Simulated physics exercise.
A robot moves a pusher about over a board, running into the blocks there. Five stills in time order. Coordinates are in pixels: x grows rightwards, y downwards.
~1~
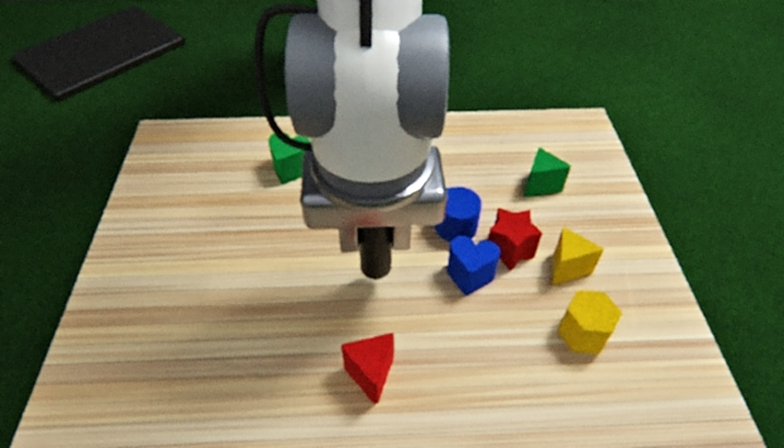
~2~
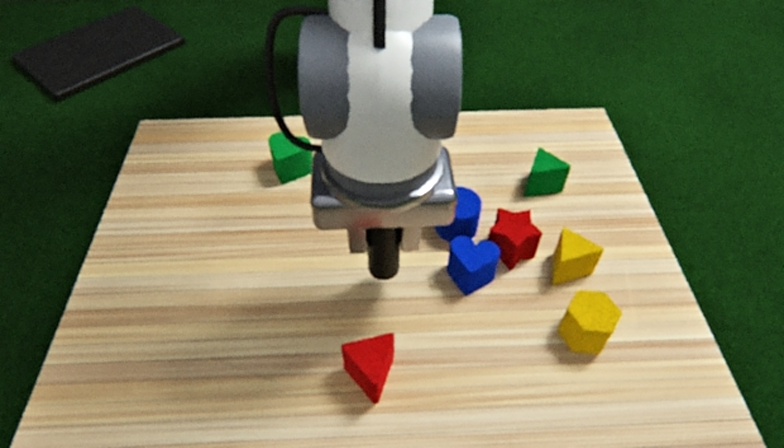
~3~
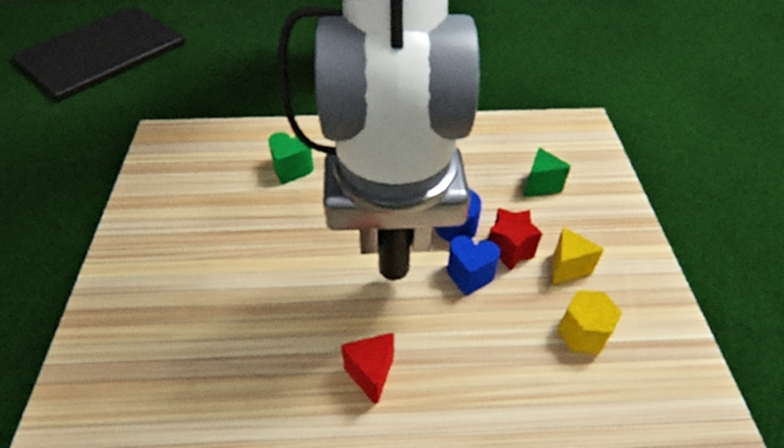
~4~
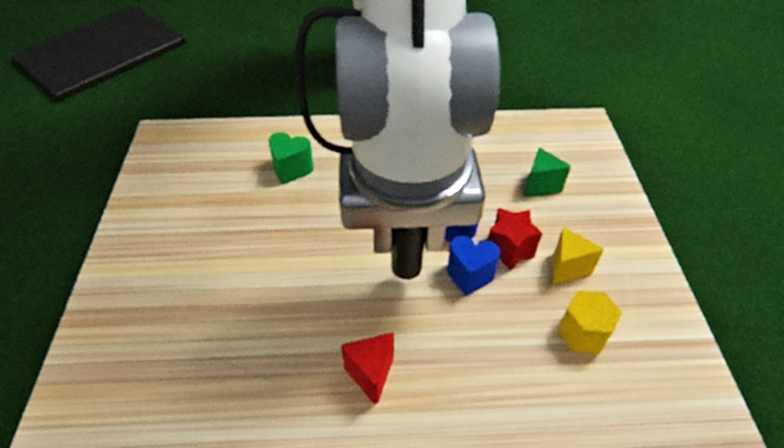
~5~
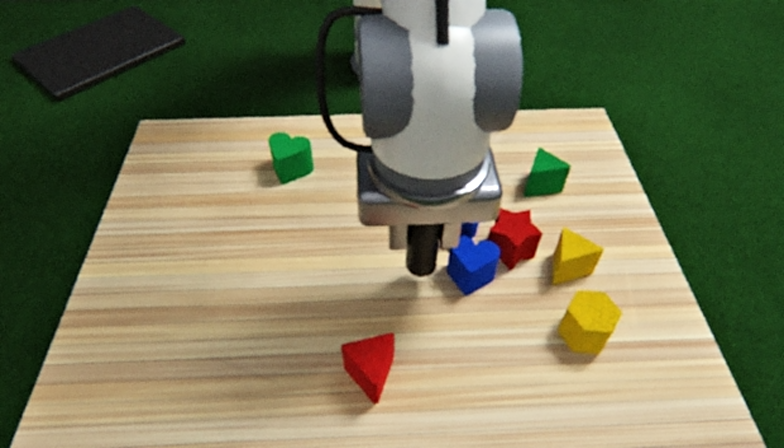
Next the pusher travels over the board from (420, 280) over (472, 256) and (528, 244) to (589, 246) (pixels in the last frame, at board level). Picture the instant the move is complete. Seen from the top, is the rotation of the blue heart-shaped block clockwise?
Final answer: Yes.
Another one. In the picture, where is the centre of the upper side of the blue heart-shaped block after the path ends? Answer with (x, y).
My best guess is (517, 250).
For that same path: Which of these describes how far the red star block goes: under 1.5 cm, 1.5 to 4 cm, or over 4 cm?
Overall it shifts more than 4 cm.
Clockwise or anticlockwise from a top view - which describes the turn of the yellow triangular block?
Bird's-eye view: Clockwise.
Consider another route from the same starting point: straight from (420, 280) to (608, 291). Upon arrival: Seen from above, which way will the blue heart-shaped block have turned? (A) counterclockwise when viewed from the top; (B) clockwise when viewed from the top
A.
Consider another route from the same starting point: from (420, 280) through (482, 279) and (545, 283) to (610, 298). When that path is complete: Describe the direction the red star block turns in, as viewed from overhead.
From the top: Counterclockwise.
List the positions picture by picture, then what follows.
Pusher tip at (376, 267); block tops, blue circular block at (460, 202); blue heart-shaped block at (474, 252); red star block at (516, 225); yellow triangular block at (577, 245), in the first frame.
Pusher at (384, 268); blocks unchanged, in the second frame.
Pusher at (394, 269); blocks unchanged, in the third frame.
Pusher at (407, 268); blocks unchanged, in the fourth frame.
Pusher at (421, 265); blue circular block hidden; blue heart-shaped block at (474, 252); red star block at (516, 225); yellow triangular block at (577, 245), in the fifth frame.
On the path given first. One third of the way, pusher at (476, 240); blue heart-shaped block at (505, 250), turned 65° clockwise; red star block at (522, 222).
Two thirds of the way, pusher at (535, 229); blue heart-shaped block at (517, 250), turned 105° clockwise; red star block at (572, 208), turned 20° anticlockwise; yellow triangular block at (585, 243), turned 45° clockwise.
At the end, pusher at (595, 231); blue circular block in place; blue heart-shaped block at (517, 250), turned 105° clockwise; red star block at (606, 199), turned 90° anticlockwise; yellow triangular block at (593, 244), turned 80° clockwise.
